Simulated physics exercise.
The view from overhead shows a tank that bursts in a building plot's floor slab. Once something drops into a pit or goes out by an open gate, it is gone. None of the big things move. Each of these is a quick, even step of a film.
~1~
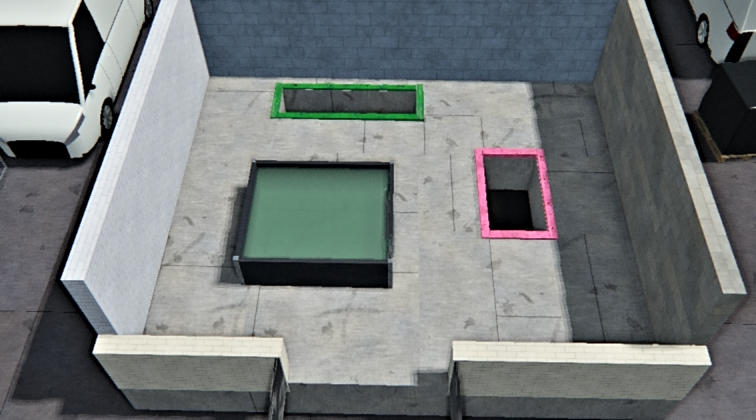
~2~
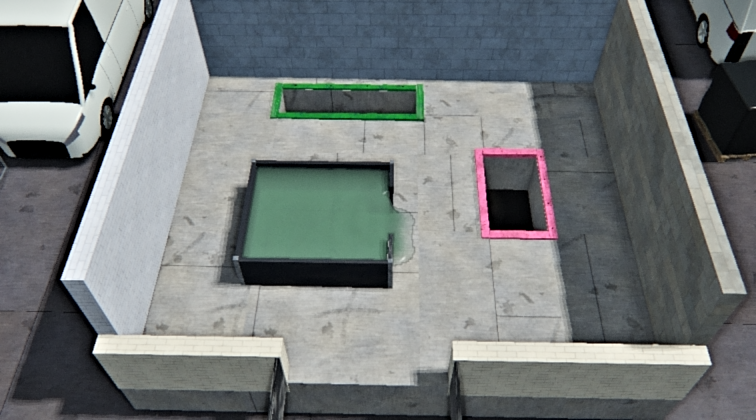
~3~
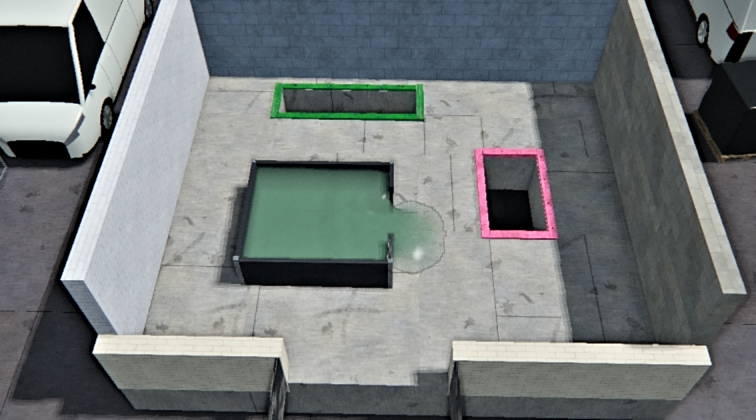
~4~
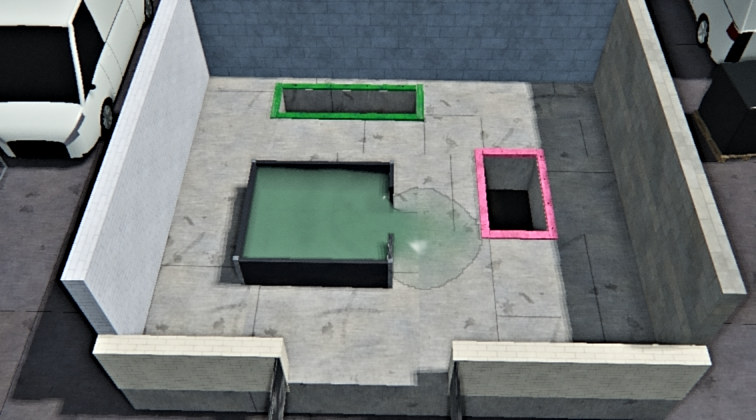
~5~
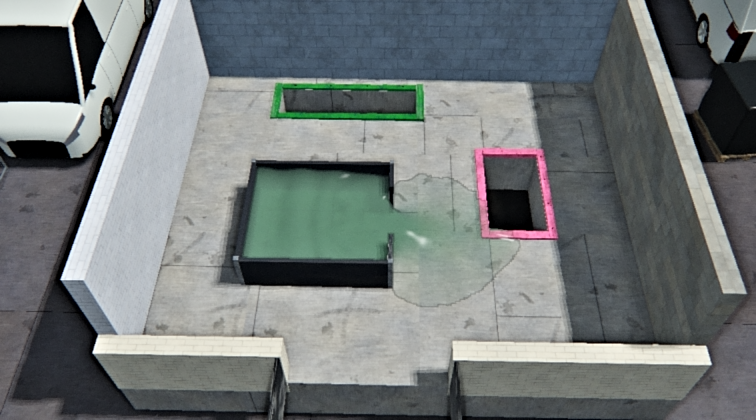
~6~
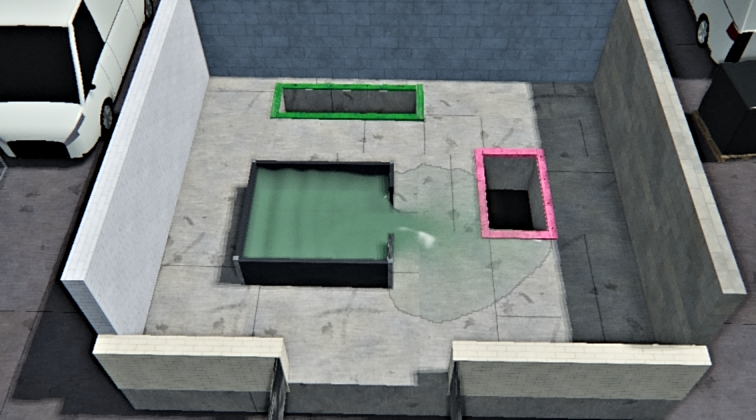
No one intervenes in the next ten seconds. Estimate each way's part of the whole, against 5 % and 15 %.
The gate soaks up scarcely any - beneath five per cent; the pink pit soaks up a great deal - past fifteen per cent; the green pit soaks up scarcely any - beneath five per cent.
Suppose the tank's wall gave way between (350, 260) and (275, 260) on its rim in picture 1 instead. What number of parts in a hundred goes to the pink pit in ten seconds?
That would be pink at 0 percent.
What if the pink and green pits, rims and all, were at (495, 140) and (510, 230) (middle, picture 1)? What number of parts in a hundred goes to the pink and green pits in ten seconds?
Per cent, approx.: Pink 2, green 45.
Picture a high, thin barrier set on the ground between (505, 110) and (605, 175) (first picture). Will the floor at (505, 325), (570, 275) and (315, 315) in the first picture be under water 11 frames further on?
Point by point: First swamped, next swamped, last spared.
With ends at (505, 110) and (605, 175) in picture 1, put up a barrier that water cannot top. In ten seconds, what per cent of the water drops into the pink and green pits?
Shares in percent - pink: 35; green: 0.
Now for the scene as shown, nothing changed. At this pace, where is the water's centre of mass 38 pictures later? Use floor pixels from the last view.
The spot I would choose is (446, 240).
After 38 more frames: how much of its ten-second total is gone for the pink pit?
Around 90 in a hundred.
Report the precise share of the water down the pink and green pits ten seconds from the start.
About 30 percent for the first and about 0 percent for the second.
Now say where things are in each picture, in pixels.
The first picture shows the open tank at (319, 212) is whole and still.
In the second picture, the front is at (399, 213), out from the gap at (389, 229).
In the third picture, the front is at (436, 220), out from the gap at (389, 229).
In the fourth picture, water pours out at (389, 229) and has run to (473, 230).
In the fifth picture, the front is at (512, 245), out from the gap at (389, 228).
In the sixth picture, water pours out at (389, 228) and has run to (542, 249).
A moment on, water covers 20 % of the floor; the gate 0 %, the pink pit 6 %, the green pit 0 %.
Next, water covers 30 % of the floor; the gate 0 %, the pink pit 12 %, the green pit 0 %.
Then, water covers 30 % of the floor; the gate 0 %, the pink pit 19 %, the green pit 0 %.
Later, water covers 50 % of the floor; the gate 0 %, the pink pit 26 %, the green pit 0 %.
In the end, water covers 65 % of the floor; the gate 1 %, the pink pit 30 %, the green pit 0 %.
